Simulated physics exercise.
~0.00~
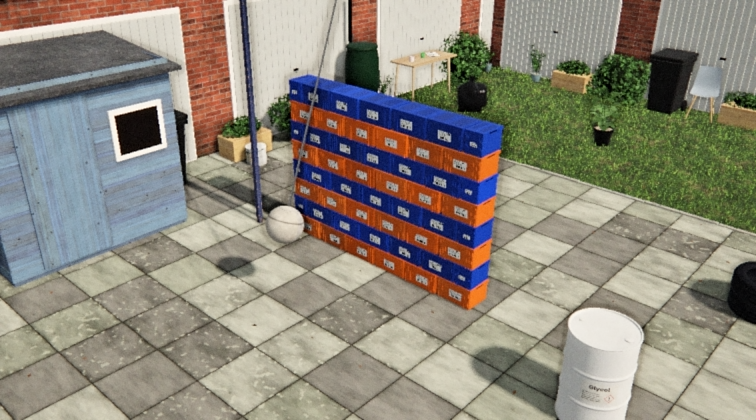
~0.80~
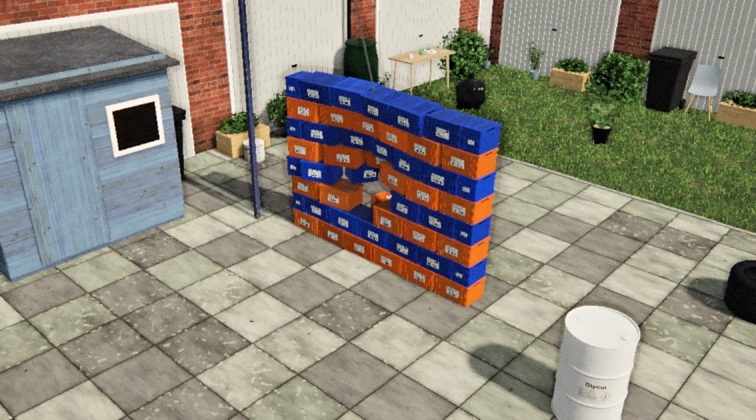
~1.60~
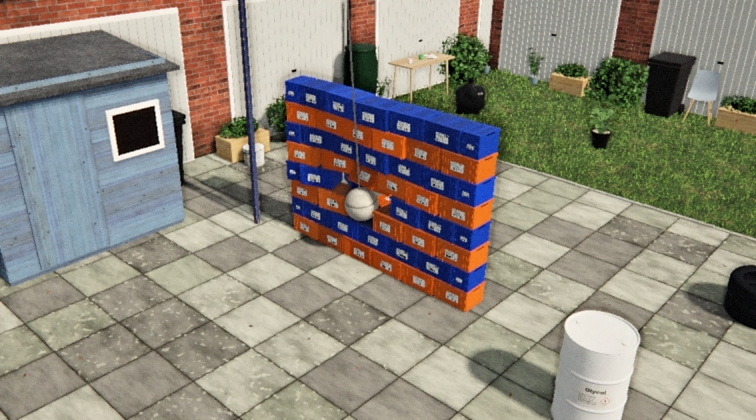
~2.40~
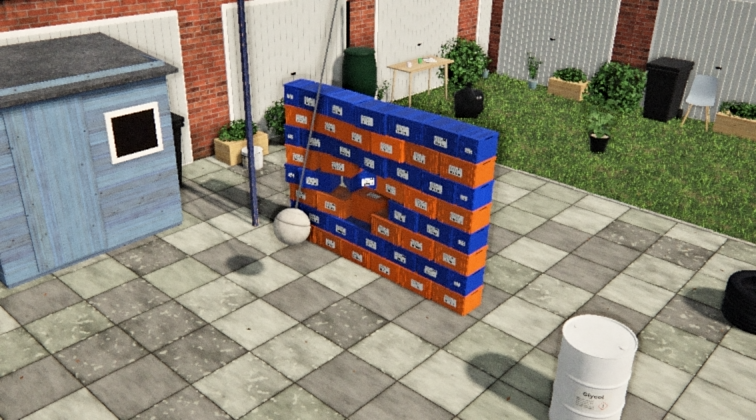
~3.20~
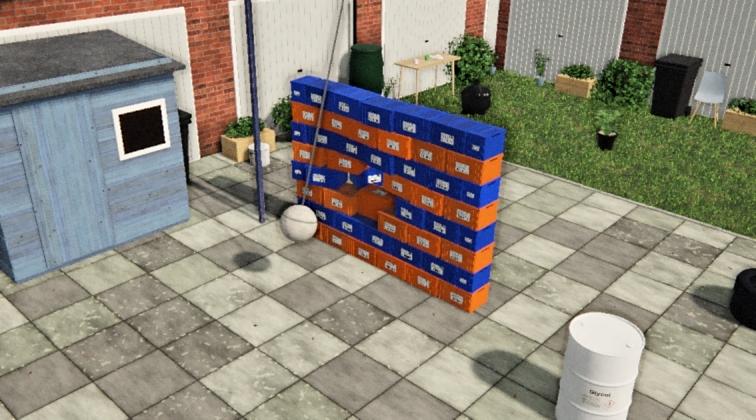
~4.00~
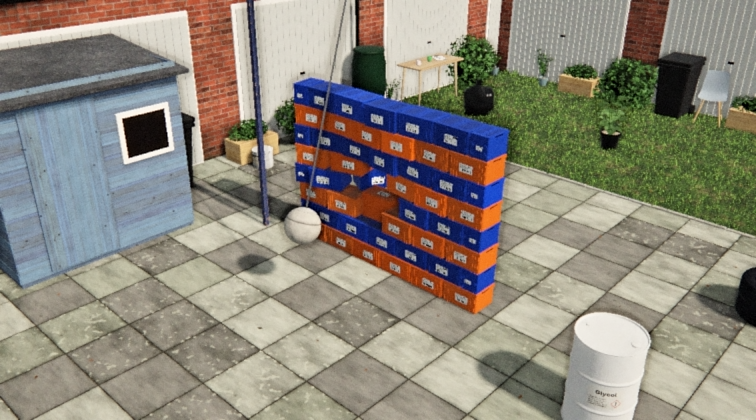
In a paved yard seen from above by a slightly swaying camera, a wall of blue and orange totes stands between a blue shed on the left and a white drum at the lower right, with grass and garage doors behind. A pale ball on a line hangs at the wall's left end. It swings right and passes out of sight as totes near the middle are knocked out of line. The ball reappears before the gap, then swings back left. It ends near the left end, the wall still standing with a ragged hole in its middle.
